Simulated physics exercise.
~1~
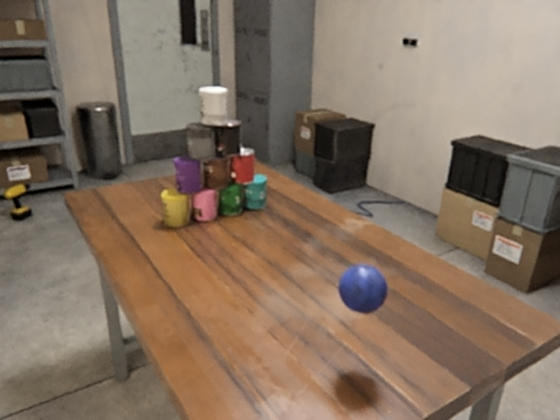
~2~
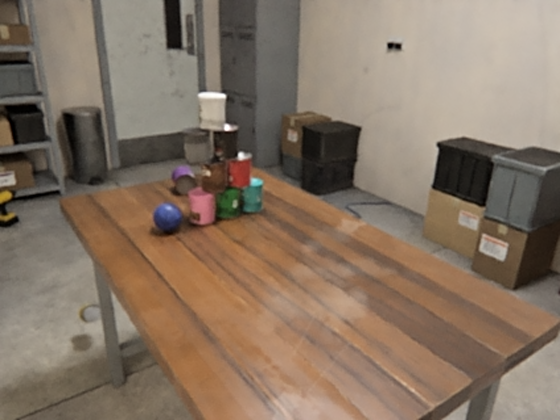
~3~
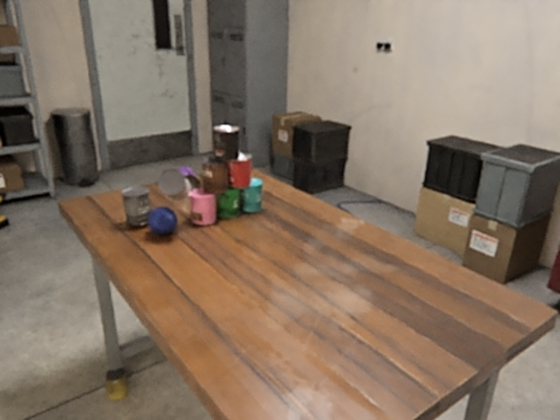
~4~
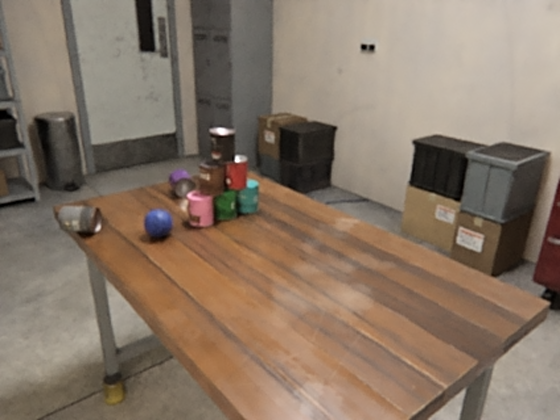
A blue ball hits stacked cups on a wooden table, knocking several over and some off.
